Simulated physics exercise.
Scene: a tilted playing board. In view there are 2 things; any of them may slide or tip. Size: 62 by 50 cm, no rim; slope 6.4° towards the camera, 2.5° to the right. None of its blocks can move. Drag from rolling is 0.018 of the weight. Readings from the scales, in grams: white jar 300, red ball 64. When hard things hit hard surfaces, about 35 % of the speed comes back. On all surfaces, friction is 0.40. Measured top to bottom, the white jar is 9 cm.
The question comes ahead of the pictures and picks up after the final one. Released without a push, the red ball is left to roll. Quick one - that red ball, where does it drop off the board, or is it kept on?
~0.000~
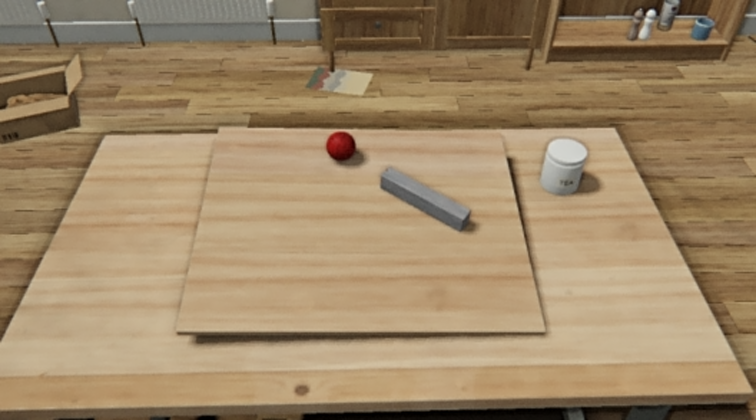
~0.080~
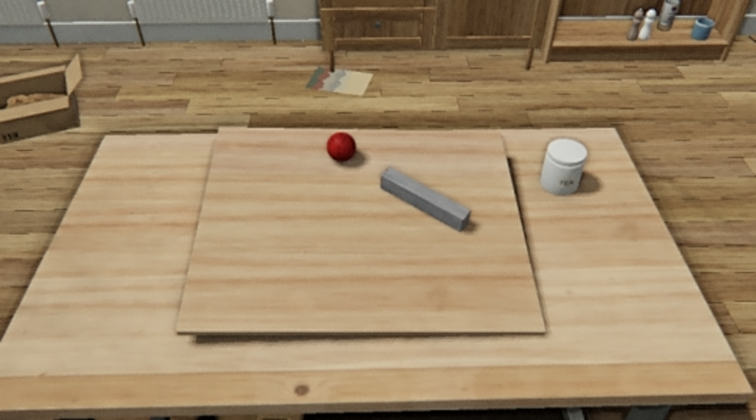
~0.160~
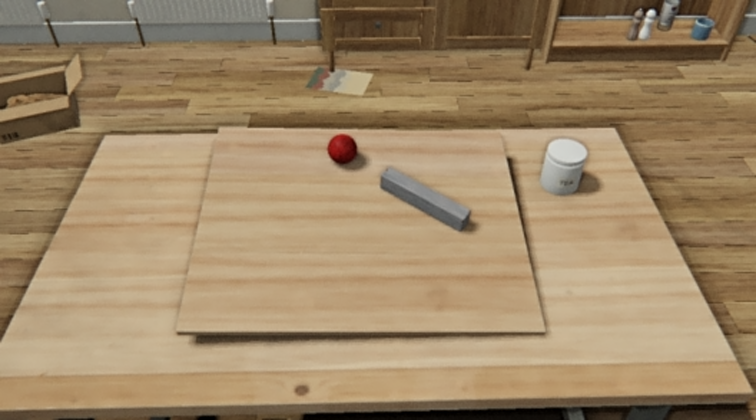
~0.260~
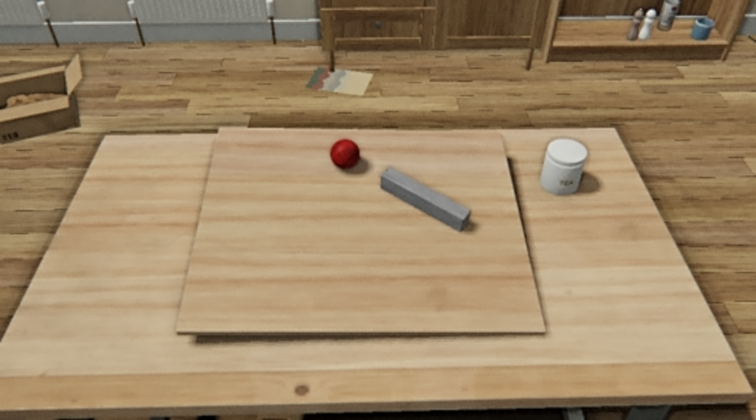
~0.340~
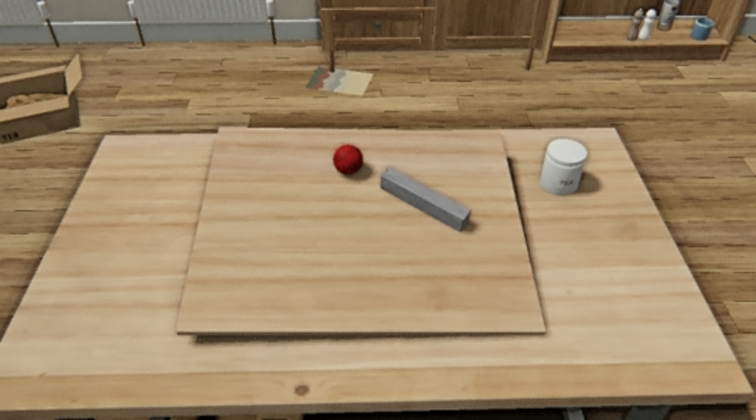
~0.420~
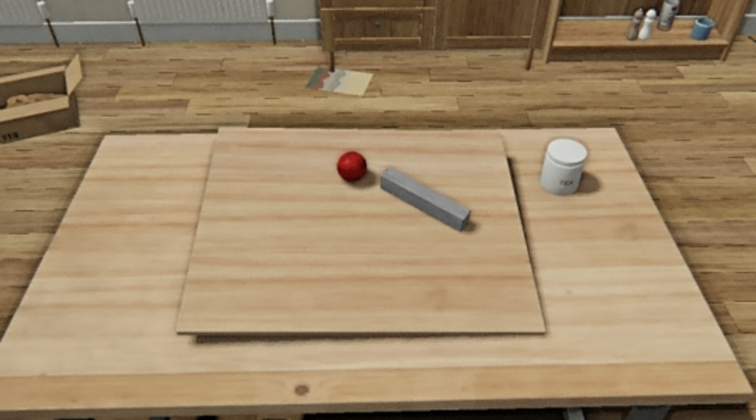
My guess is it leaves at the front.
Around 0.72 s, 24 cm of board to the near edge; red ball near (376, 211).
Around 1.02 s, 7 cm of board to the near edge; red ball near (417, 288).
Around 1.22 s, it has gone over the near edge; red ball near (459, 372).
Around 1.42 s, it has gone over the near edge.
Finally (1.5 s), it has gone over the near edge; white jar still in place (within 8 cm).
